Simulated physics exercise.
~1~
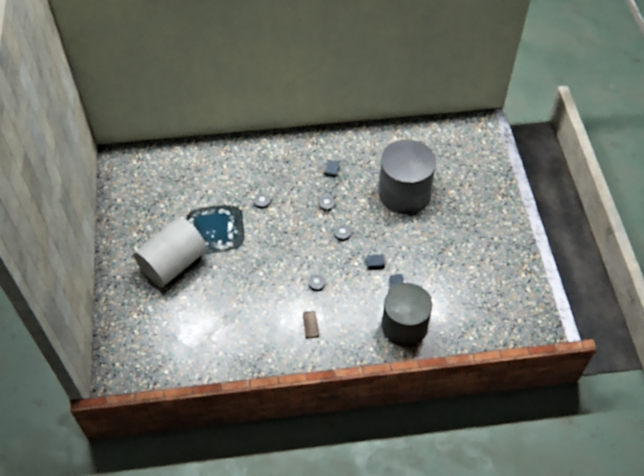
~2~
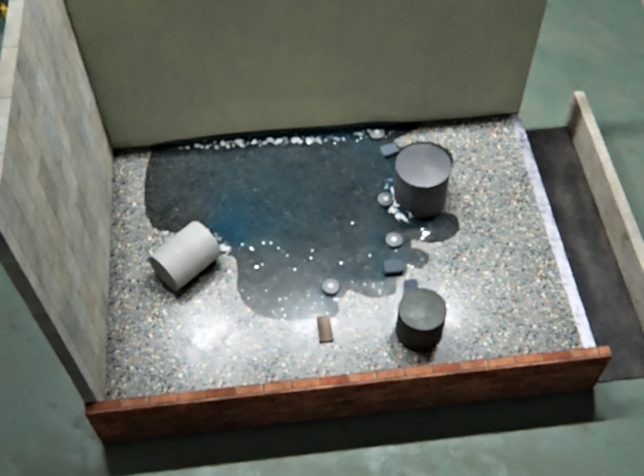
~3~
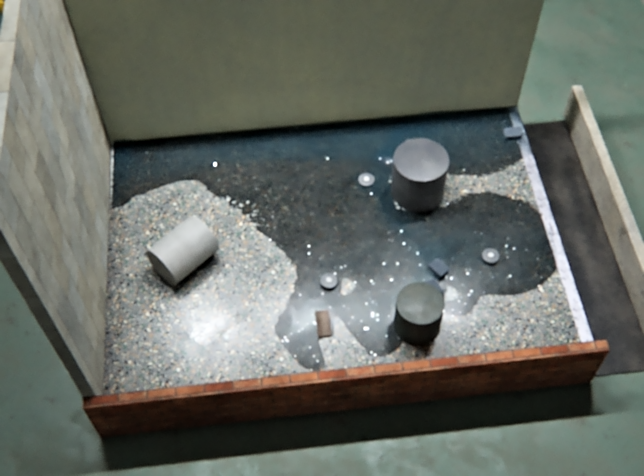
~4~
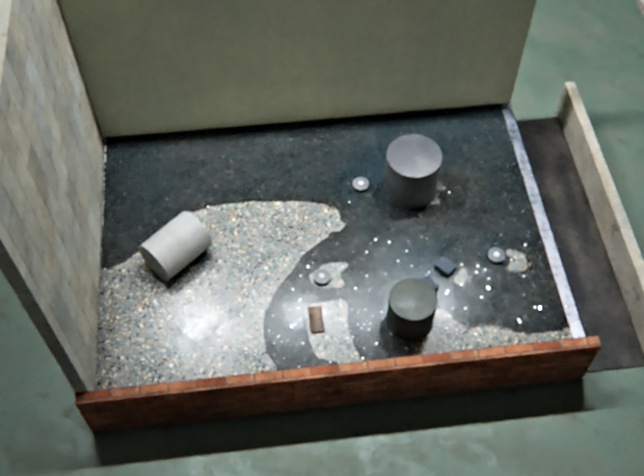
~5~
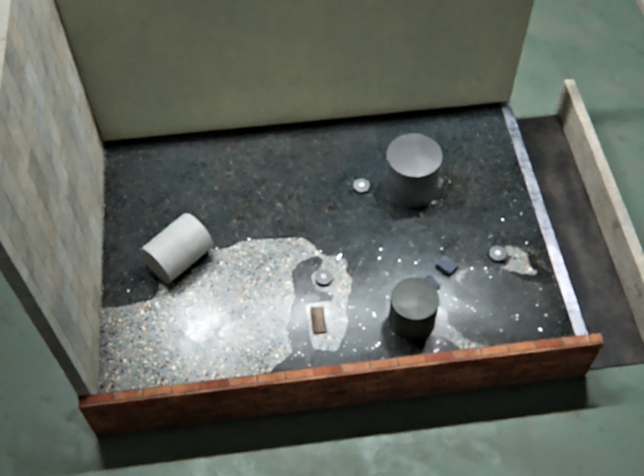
Dark water spreads across a speckled floor, shifting small lids and boards, while larger cylinders stay put.
